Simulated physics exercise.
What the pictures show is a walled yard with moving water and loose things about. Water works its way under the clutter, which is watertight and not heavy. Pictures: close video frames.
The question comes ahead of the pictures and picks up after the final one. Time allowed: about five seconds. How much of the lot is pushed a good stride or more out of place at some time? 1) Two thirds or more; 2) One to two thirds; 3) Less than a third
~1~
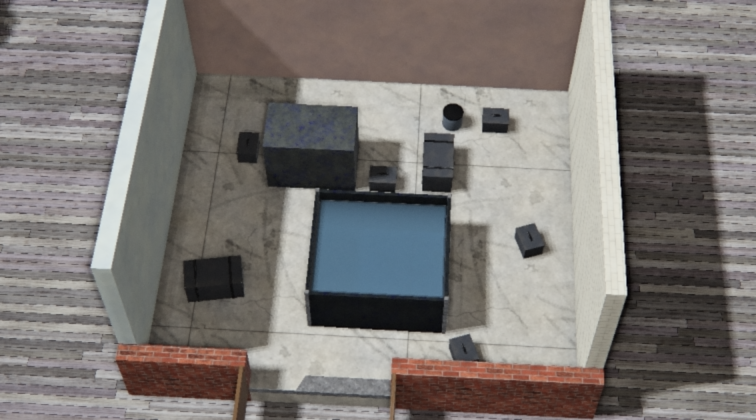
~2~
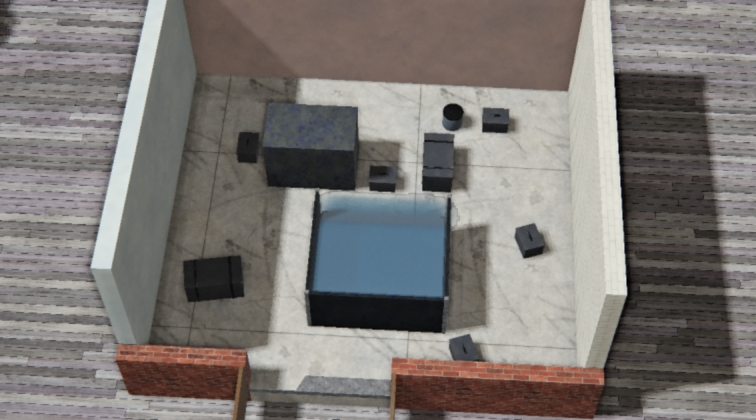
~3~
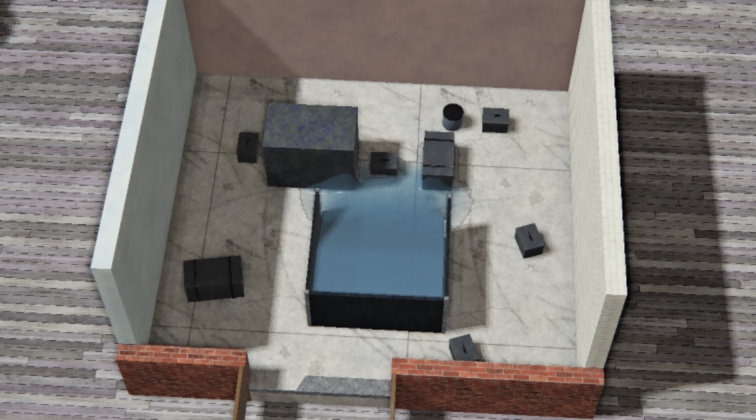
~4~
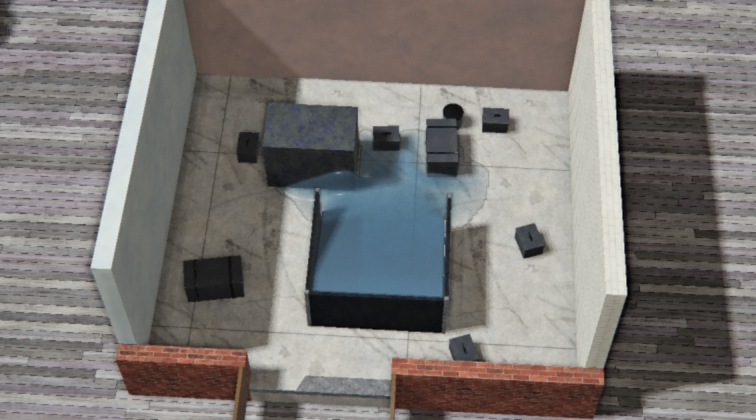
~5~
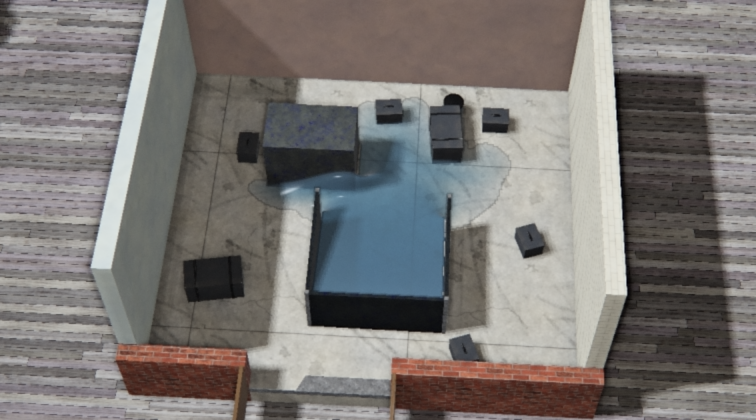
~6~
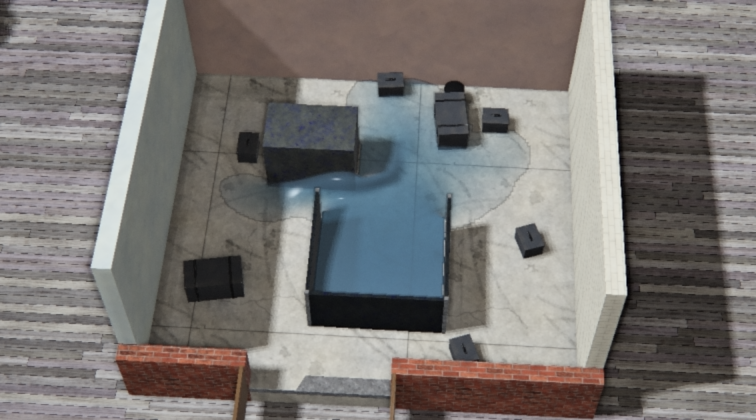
(1) Two thirds or more.
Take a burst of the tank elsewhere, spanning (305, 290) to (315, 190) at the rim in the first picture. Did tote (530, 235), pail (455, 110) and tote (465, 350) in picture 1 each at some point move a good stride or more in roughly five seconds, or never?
Never got that far, got that far, got that far.
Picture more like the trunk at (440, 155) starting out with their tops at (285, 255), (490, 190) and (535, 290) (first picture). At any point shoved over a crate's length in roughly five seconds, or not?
Stays put, displaced, displaced.
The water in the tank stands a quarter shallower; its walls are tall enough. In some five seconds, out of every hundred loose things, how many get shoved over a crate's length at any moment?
Roughly 80 in a hundred.
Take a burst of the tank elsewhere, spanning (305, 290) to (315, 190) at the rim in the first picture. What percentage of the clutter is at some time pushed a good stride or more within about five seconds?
Near 60 in a hundred.
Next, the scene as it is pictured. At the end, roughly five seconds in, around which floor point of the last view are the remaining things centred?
Mean position: About (375, 271).
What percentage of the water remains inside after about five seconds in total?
Roughly 100 in a hundred.
A moment on, 3 of 8 are well off their spots; 2 afloat.
Next, 4 of 8 are well off their spots; 3 afloat.
Later, 6 of 8 are well off their spots; 5 afloat.
In the end, 8 of 8 are well off their spots, and 8 have been at some point; 7 afloat.
